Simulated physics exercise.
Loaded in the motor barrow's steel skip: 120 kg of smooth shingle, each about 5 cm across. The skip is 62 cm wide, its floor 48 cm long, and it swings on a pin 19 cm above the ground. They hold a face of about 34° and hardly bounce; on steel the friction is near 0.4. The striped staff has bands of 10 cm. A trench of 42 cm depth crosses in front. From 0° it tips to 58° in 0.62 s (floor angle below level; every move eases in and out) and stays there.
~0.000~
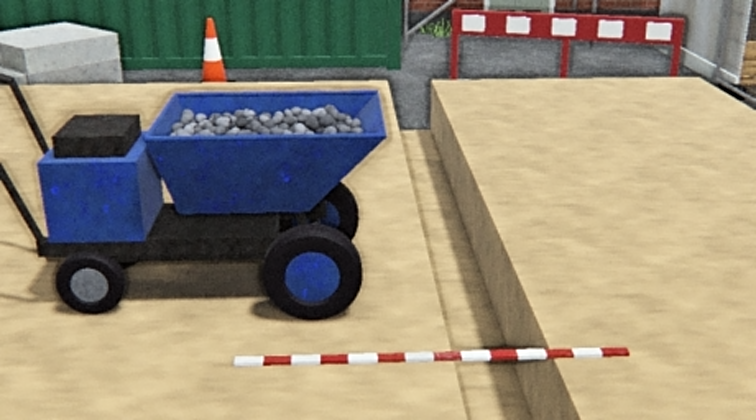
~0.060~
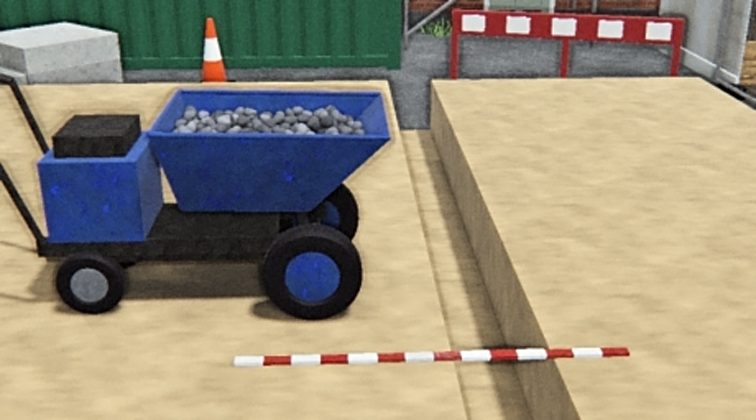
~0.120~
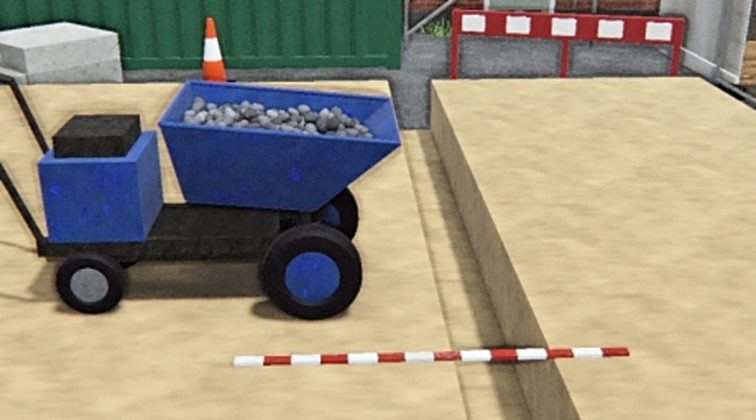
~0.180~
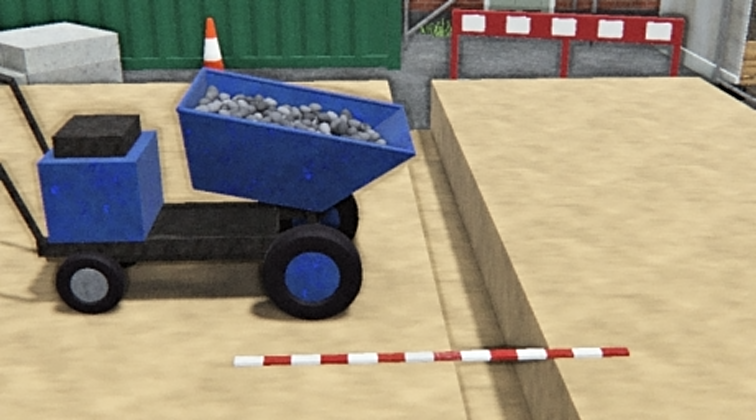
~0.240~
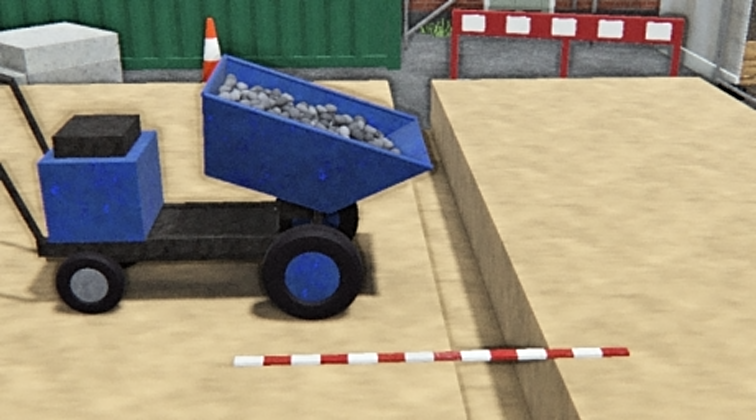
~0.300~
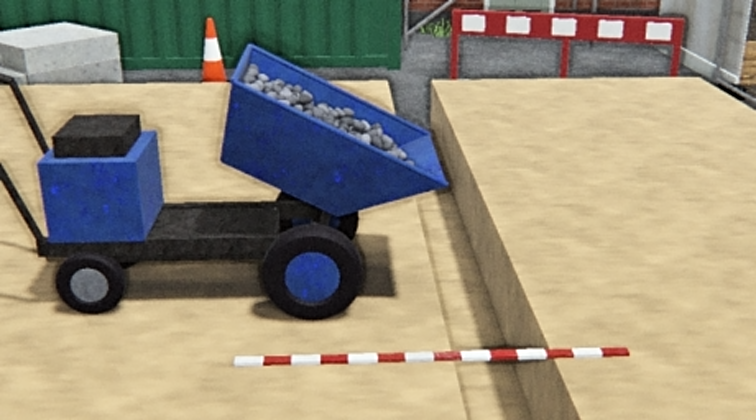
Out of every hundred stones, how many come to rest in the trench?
Some 60 per cent of it.
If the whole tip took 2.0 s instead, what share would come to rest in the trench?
Then about 85 per cent.
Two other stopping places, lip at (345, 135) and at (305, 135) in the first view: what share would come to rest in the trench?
Near 85 per cent from the first place, 90 from the second.
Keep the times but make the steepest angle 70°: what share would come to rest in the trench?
In that case some 65 per cent.
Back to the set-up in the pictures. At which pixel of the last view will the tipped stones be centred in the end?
Around (507, 340).
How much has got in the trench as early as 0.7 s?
About 15 per cent by then.
After 0.5 s the floor is at 48°; 100 % in the skip; the foremost stones are at (439, 199).
After 0.7 s the floor is at 58°; 86 % in the skip, 14 % in the trench; the foremost stones are at (527, 259).
After 1.1 s the floor is at 58°; 37 % in the skip, 25 % in the trench, 38 % past the trench; the foremost stones are at (666, 269).
After 3.0 s the floor is at 58°; 0 % in the skip, 60 % in the trench, 40 % past the trench; the foremost stones are past the picture's edge.
